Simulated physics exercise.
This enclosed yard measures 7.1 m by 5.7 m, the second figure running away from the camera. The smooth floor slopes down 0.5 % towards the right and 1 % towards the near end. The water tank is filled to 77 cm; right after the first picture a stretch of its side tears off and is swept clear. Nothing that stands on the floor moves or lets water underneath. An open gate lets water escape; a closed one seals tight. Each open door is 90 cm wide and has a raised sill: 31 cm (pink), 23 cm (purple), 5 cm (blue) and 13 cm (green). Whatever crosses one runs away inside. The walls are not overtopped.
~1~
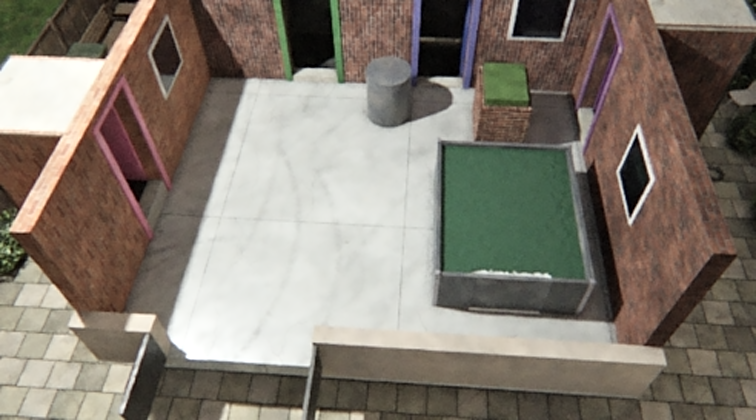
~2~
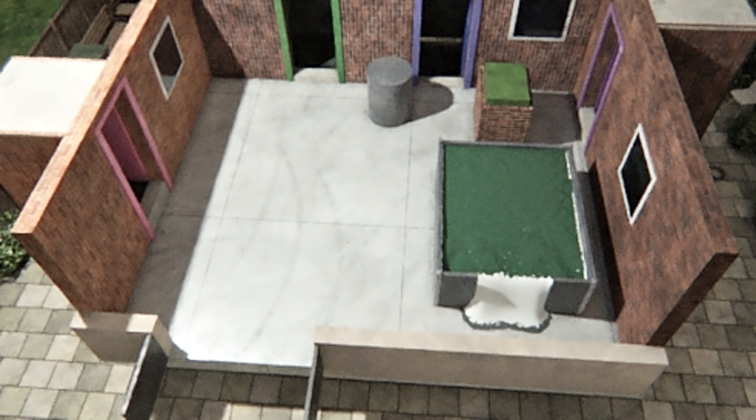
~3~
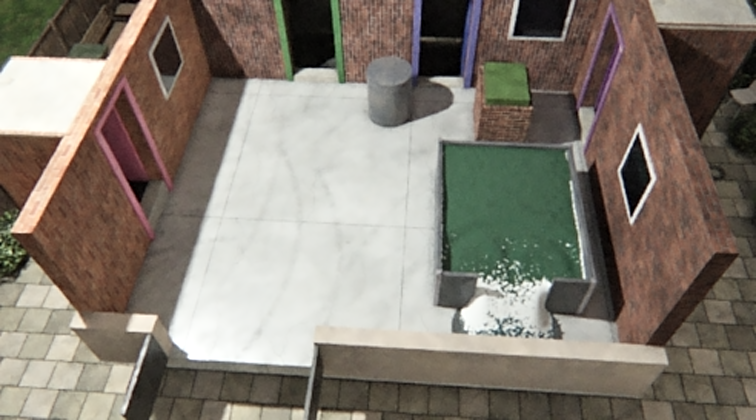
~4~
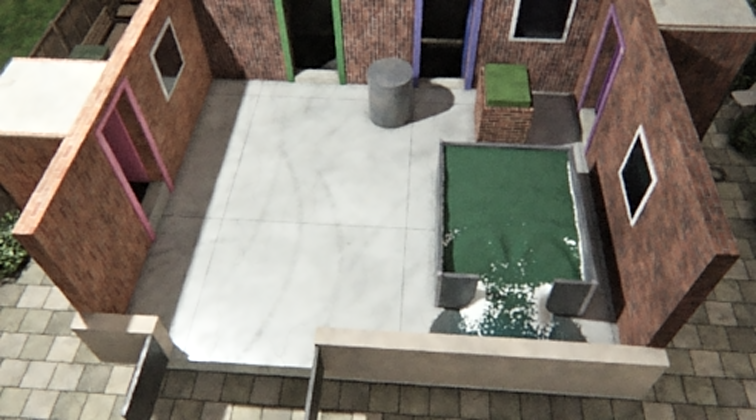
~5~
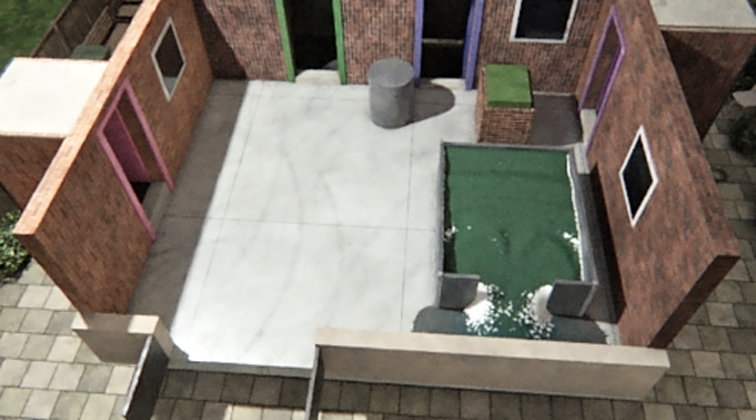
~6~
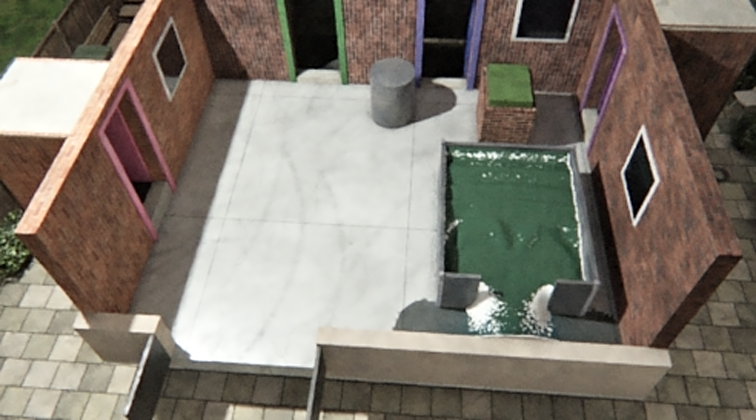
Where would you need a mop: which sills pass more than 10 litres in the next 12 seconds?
Within that time: At the pink door it does not reach the limit; at the purple door it keeps below the limit; at the blue door it exceeds the limit; at the green door it keeps below the limit.
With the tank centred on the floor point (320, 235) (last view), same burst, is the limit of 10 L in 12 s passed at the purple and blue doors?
Then: Purple under, blue under.
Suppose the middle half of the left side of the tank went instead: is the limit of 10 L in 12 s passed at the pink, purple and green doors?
Then: Pink under, purple under, green not over.
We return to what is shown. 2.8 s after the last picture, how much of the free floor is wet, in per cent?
About 65 per cent.
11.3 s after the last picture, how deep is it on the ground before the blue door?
About 7.0 cm.
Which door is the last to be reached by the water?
The green one.
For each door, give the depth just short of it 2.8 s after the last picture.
Depths in cm: Pink 17, purple 13, blue 3, green 0.
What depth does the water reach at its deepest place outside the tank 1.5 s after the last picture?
Roughly 57 cm.
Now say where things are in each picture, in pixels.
In the first picture, the water tank at (508, 208) is whole and still, 77 cm deep.
In the second picture, the front is at (468, 317), 0.6 m from the gap at (509, 298); 0.2 m2 of floor is under water; 77 cm left at the back of the water tank.
In the third picture, water pours out at (509, 298) and has run 0.9 m, to a hidden place; typically 12 cm deep outside, 77 cm at the water tank's back.
In the fourth picture, the front is at a hidden place, 1.3 m from the gap at (509, 300); 1.5 m2 of floor is under water; 77 cm left at the back of the water tank.
In the fifth picture, water pours out at (510, 300) and has run 1.6 m, to a hidden place; typically 15 cm deep outside, 76 cm at the water tank's back.
In the sixth picture, water pours out at (512, 299) and has run 2.0 m, to a hidden place; typically 15 cm deep outside, 69 cm at the water tank's back.
Then, 0.7 s after the last picture water covers 20 % of the floor and is deepest (64 cm) near (623, 372); pink door not reached, purple door not reached, blue door not reached, green door not reached.
Then, 1.5 s after the last picture water covers 45 % of the floor and is deepest (57 cm) near (623, 372); pink door not reached, purple door 4 cm at the sill, 0 L in, blue door not reached, green door not reached.
Then, 2.8 s after the last picture water covers 65 % of the floor and is deepest (40 cm) near (574, 102); pink door 17 cm at the sill, 0 L in, purple door 13 cm at the sill, 0 L in, blue door 3 cm at the sill, 0 L in, green door not reached.
Then, 6.3 s after the last picture water covers 95 % of the floor and is deepest (23 cm) near (578, 121); pink door 10 cm at the sill, 0 L in, purple door 17 cm at the sill, 1 L in, blue door 9 cm at the sill, 23 L in, green door 10 cm at the sill, 1 L in.
Then, 11.3 s after the last picture water covers 100 % of the floor and is deepest (18 cm) near (410, 357); pink door 7 cm at the sill, 0 L in, purple door 13 cm at the sill, 1 L in, blue door 7 cm at the sill, 44 L in, green door 8 cm at the sill, 1 L in.
